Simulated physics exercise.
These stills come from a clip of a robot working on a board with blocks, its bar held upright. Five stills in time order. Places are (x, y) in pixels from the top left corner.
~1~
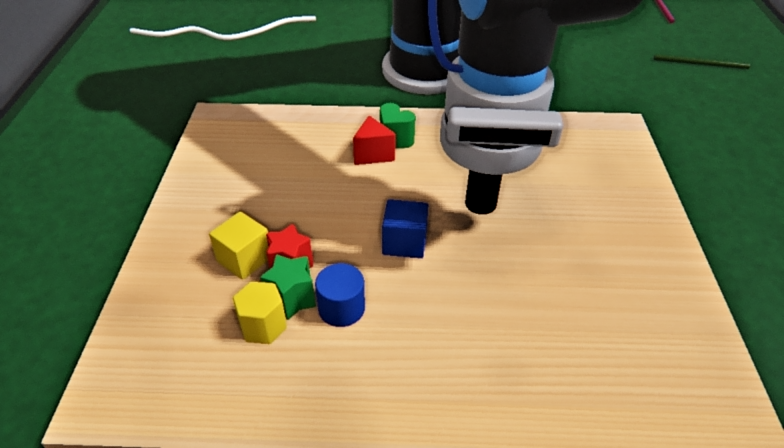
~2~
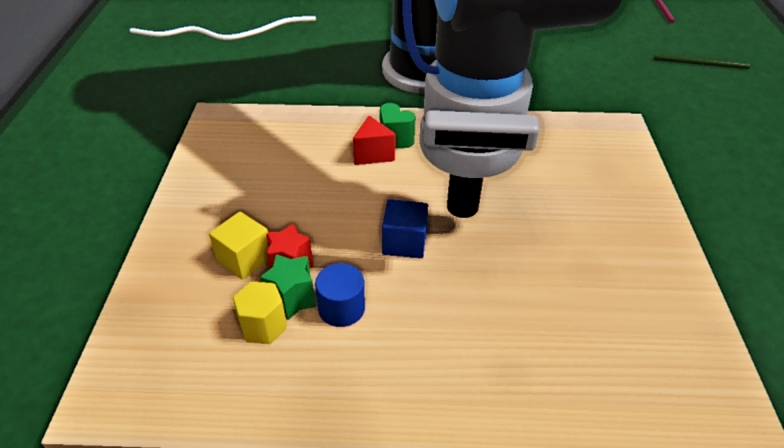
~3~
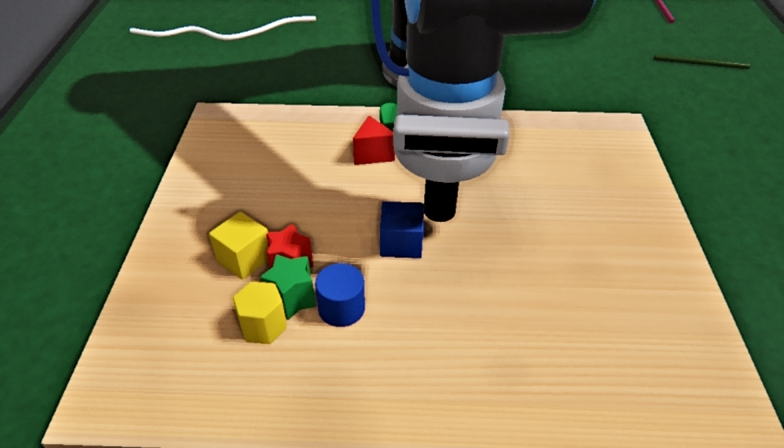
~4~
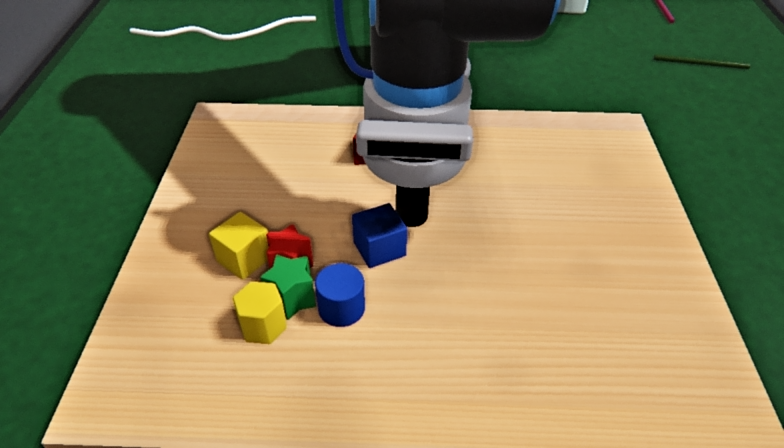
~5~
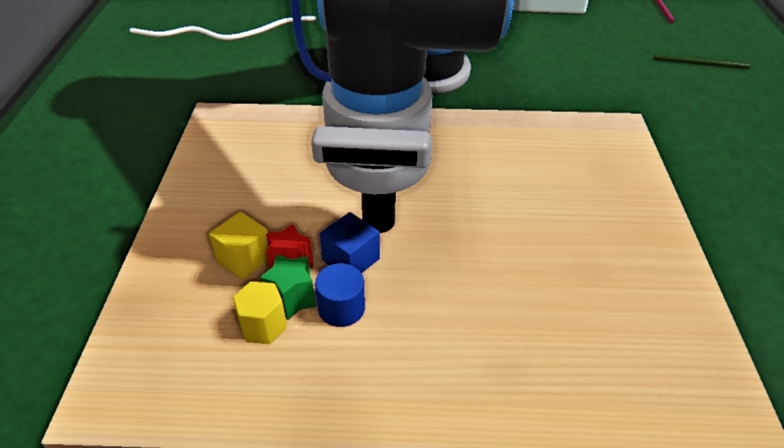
In this clip, a robot arm over a wooden board moves its black tip left until it meets a blue cube, then pushes the cube left and slightly nearer the viewer, toward a cluster of yellow, red, green and blue blocks.
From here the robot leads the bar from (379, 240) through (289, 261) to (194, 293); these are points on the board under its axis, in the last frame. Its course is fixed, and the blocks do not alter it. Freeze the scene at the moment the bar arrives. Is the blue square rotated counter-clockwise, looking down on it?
It seems so.
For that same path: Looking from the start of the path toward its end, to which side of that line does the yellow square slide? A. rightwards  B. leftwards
A
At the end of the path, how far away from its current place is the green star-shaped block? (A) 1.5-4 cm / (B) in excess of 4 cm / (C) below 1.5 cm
Answer: A.
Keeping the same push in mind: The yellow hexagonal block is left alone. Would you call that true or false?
That statement is not accurate.
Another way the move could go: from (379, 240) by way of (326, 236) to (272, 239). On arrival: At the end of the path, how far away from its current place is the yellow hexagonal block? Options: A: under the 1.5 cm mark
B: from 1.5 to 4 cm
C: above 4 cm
Correct choice: A.
The first path, step by step. One third of the way, bar (315, 234); yellow hexagonal block (243, 311); red star-shaped block (272, 246), turned 35° clockwise; green star-shaped block (278, 287); blue square (316, 253), turned 50° anticlockwise.
Two thirds of the way, bar (252, 254); yellow square (221, 228); yellow hexagonal block (241, 312); red star-shaped block (239, 270), turned 35° clockwise; green star-shaped block (280, 290), turned 20° clockwise; blue square (313, 256), turned 65° anticlockwise.
At the end, bar (187, 275); yellow square (210, 227), turned 25° clockwise; yellow hexagonal block (241, 313); red star-shaped block (218, 282), turned 15° anticlockwise; green star-shaped block (280, 290), turned 20° clockwise; blue square (313, 256), turned 65° anticlockwise.
